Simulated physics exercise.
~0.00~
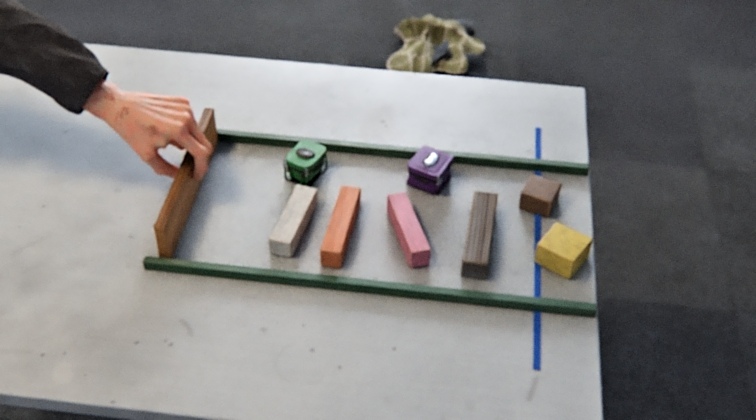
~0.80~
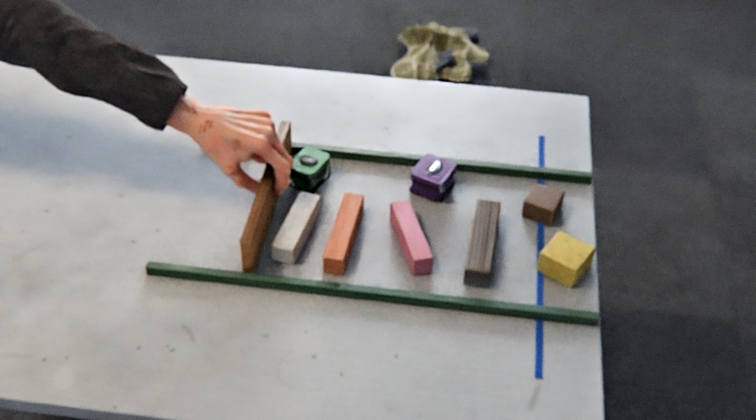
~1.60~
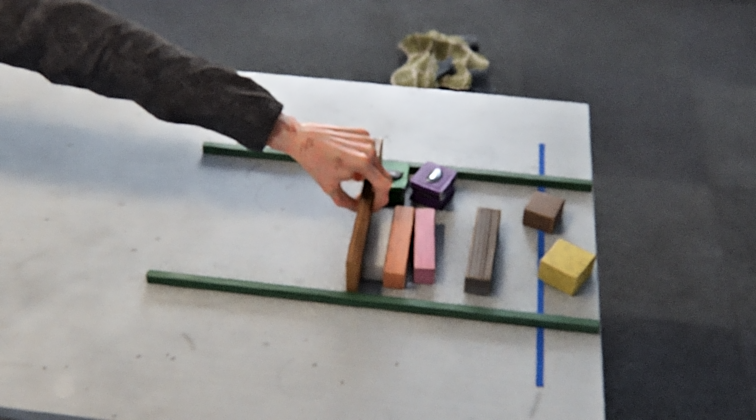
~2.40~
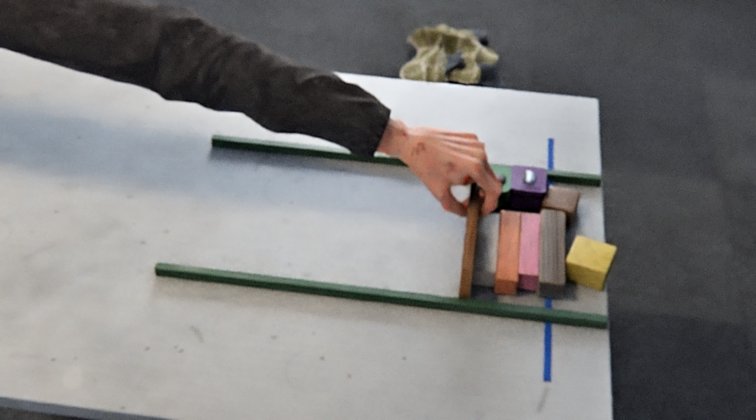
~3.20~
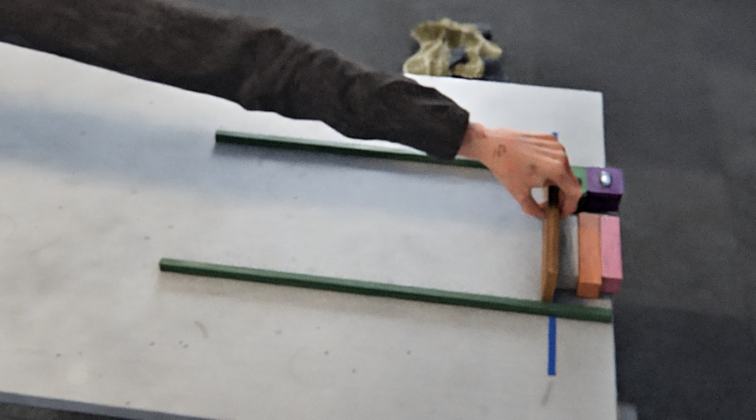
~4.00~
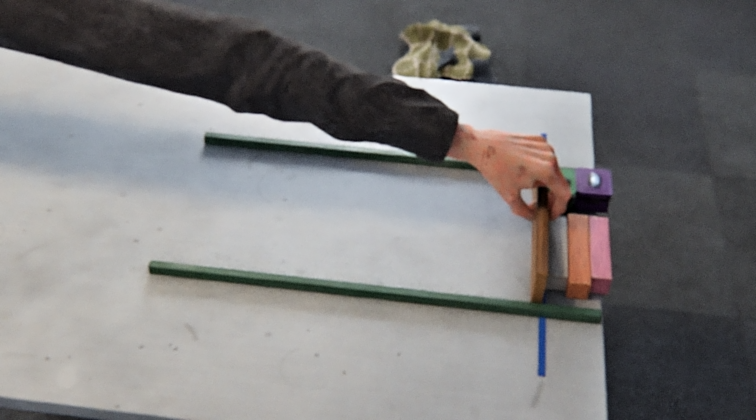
The footage shows a hand sliding an upright wooden board rightward between two green rails, gathering coloured blocks and bars and pushing them toward the table's edge. The yellow, brown and dark grey pieces go out of view, while purple and pink ones end up at the edge.
